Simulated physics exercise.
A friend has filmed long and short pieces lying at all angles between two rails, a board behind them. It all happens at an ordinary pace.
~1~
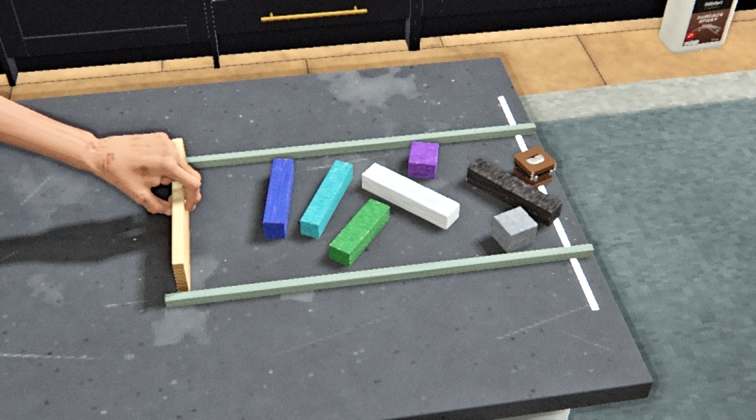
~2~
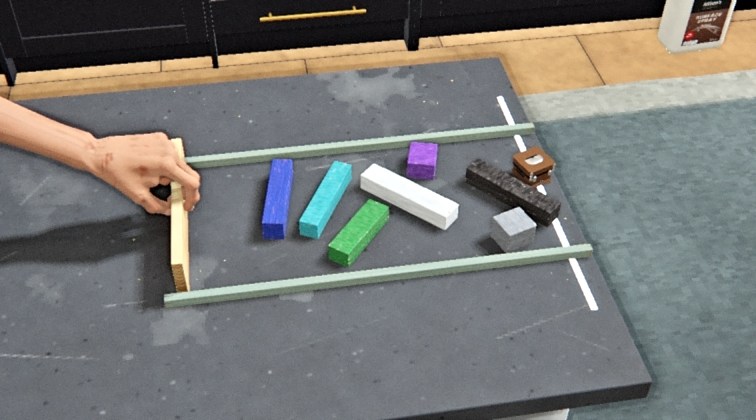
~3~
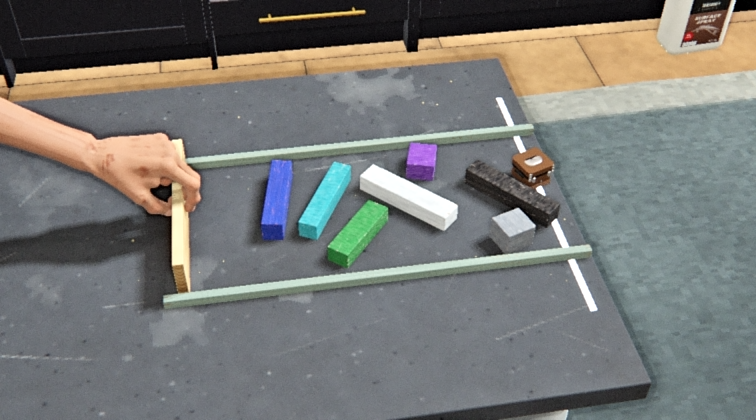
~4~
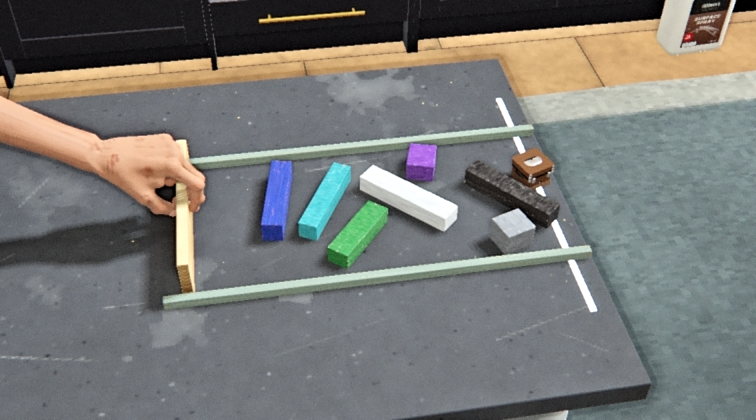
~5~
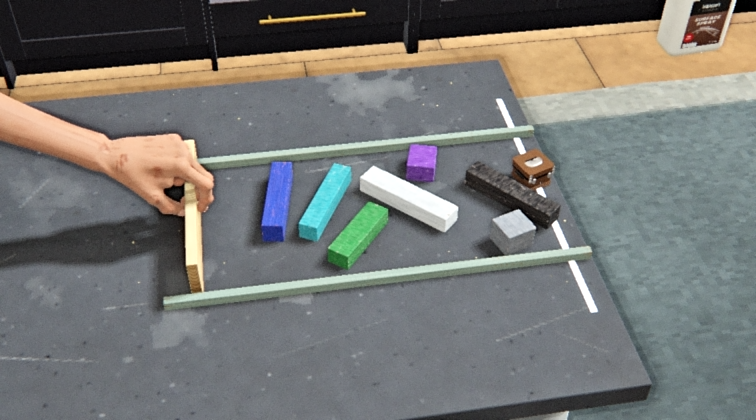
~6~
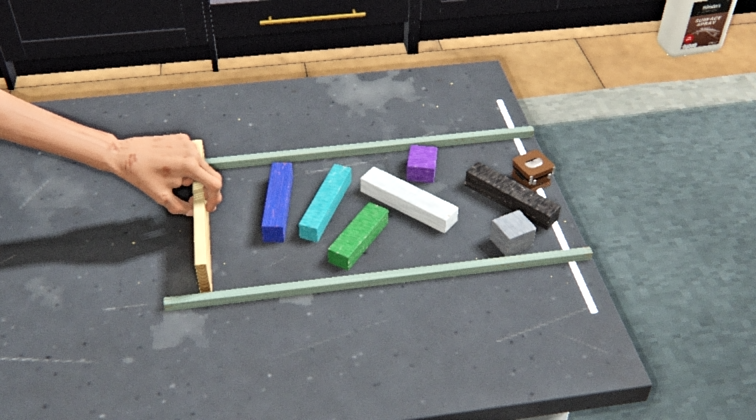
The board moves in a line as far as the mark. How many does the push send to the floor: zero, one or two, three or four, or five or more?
The number that fall off is five or more.
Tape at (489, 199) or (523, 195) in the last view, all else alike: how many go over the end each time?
Try by try, 2 and 4.
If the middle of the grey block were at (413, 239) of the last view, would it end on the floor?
From there it drops off.
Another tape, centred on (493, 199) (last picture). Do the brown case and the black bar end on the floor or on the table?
The brown case goes over; the black bar falls.
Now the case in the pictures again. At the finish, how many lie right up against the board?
It touches 1.
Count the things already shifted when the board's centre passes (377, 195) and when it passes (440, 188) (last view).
The counts are 5 and 8.
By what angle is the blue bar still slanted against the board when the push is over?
About 0°.
Early on, none off yet; brown case at rest near (532, 171); black bar at rest near (512, 195); grey block at rest near (513, 233).
A while later, one off so far; brown case in the air near (571, 248); black bar leaning a little near (570, 181); grey block travelled about its own width near (563, 236).
Finally, the number that fall off is five or more; lost, turquoise bar, green bar, white bar, purple block, grey block, black bar and brown case.
